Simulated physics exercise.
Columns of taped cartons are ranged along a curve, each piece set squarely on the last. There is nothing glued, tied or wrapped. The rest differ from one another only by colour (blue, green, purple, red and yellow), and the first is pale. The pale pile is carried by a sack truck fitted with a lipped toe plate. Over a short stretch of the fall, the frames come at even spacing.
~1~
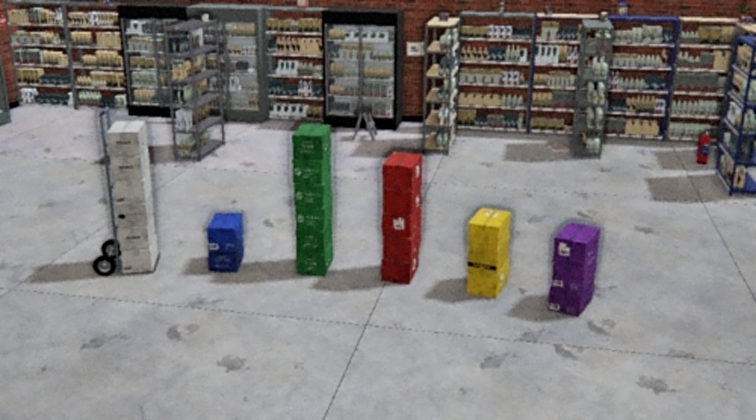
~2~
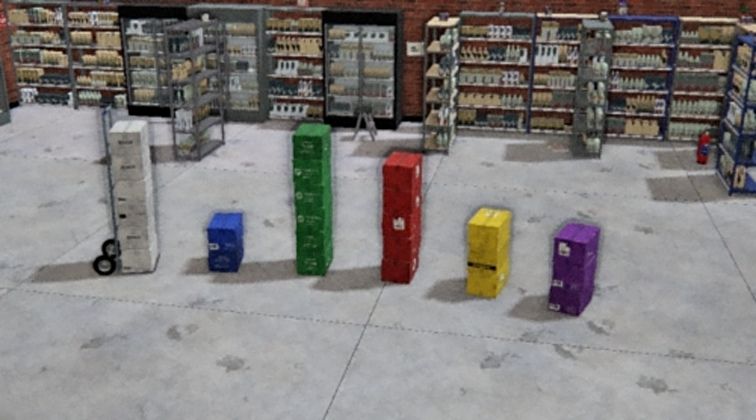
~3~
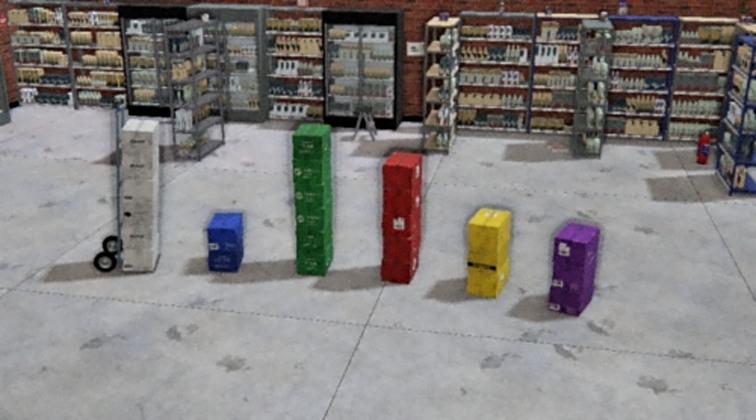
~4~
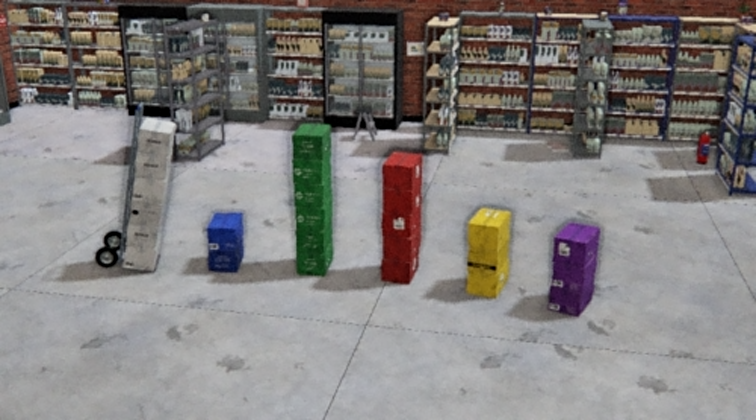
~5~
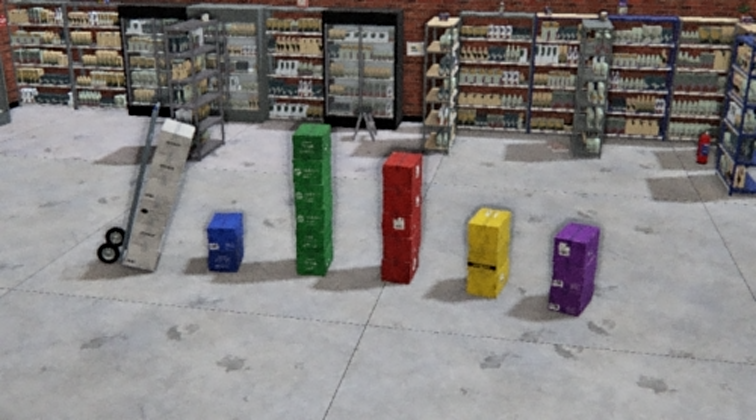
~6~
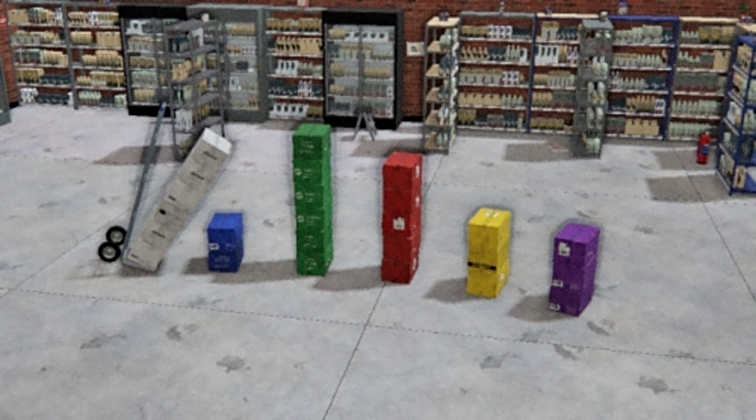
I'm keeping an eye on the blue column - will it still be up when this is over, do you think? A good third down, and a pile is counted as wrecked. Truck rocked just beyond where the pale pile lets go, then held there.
Yes, it stays up.
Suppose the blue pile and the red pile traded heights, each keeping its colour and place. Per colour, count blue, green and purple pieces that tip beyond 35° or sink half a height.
Blue 5, green 5, purple 0.
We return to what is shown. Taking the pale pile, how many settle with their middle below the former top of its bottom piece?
4.
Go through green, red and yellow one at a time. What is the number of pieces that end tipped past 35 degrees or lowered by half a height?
Once everything settles, the down count is green 0, red 0 and yellow 0.
Soon after the last picture, 6 of the pale pile down; none of the 2 blue cartons down (0 of 19 in all colours); top blue carton unmoved.
A little later, 6 of the pale pile down; none of the 2 blue cartons down (0 of 19 in all colours); top blue carton shifted a little.
Later still, 6 of the pale pile down; none of the 2 blue cartons down (0 of 19 in all colours); top blue carton shifted half its height; top green carton shifted a little.
At rest, 6 of the pale pile down; none of the 2 blue cartons down (0 of 19 in all colours); top blue carton shifted half its height; top green carton unmoved. As the last picture would show them, middles, top blue carton near (234, 231), top green carton near (314, 142).
